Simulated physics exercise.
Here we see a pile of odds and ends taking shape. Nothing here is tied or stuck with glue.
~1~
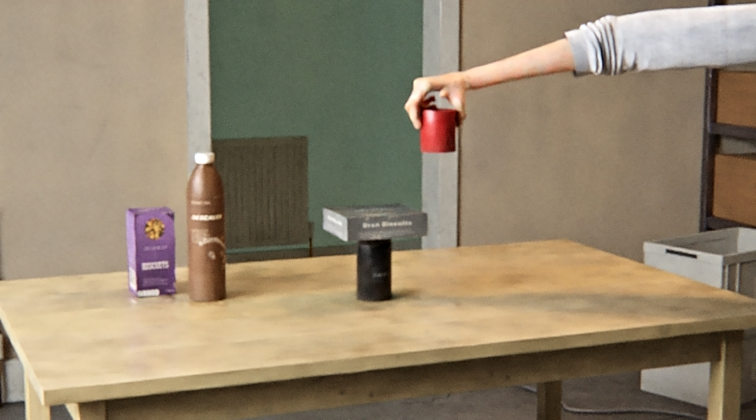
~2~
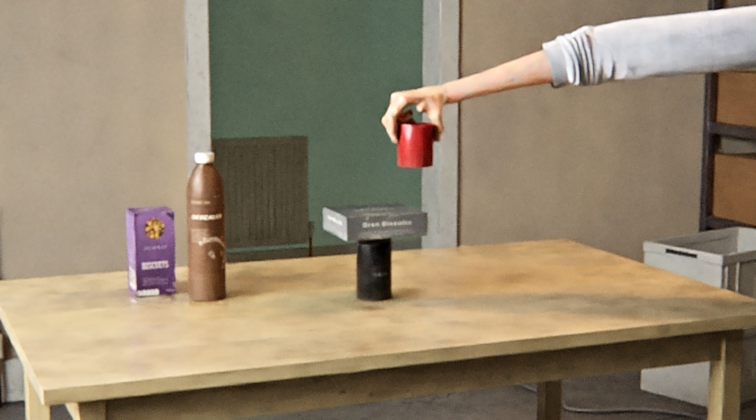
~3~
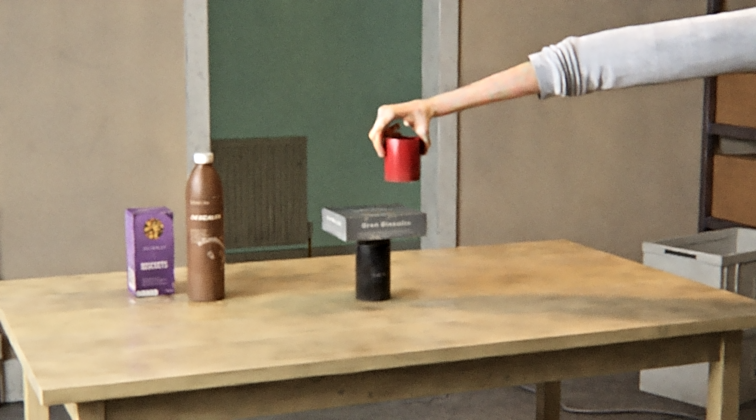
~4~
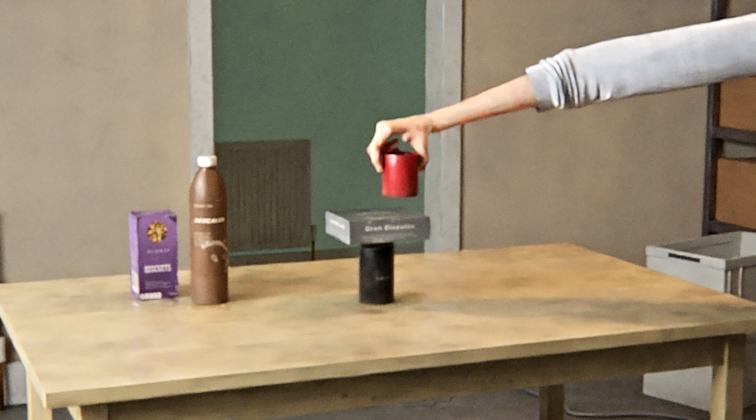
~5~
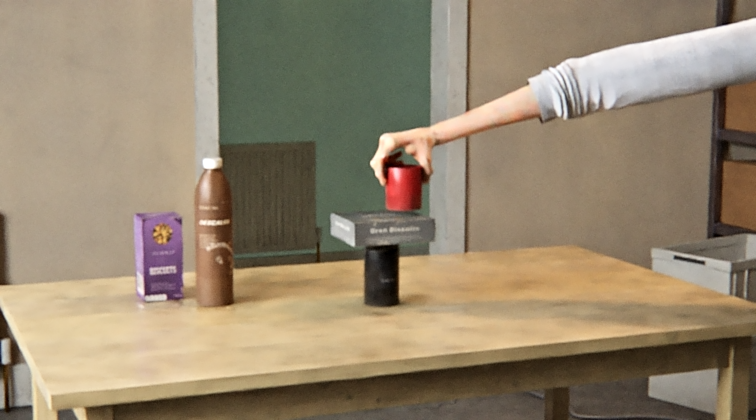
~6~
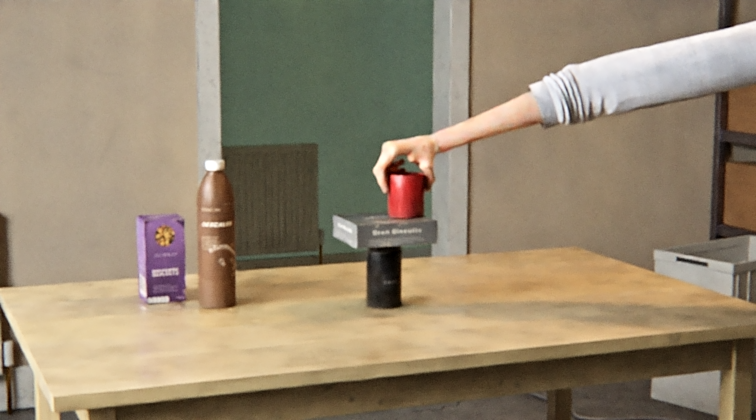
The clip shows a hand lowering a red cup onto a flat grey packet balanced on a black cylinder, shifting slightly left on the way and keeping hold of it, while a brown bottle and purple box stand nearby.
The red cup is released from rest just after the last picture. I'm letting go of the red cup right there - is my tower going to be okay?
Yes, it will be fine.
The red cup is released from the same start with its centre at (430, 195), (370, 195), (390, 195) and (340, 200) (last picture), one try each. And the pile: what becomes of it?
Well, the first time it tips over, the second time it stays intact, the third time it stays intact, and the fourth time it tips over.
Then, 0.20 s past the last view, nothing moves.
Then, 0.50 s past the last view, red cup resting near (406, 196).
Finally, all 5 still in place. Final places as the last picture's camera would see them, red cup near (406, 196). The pile holds.
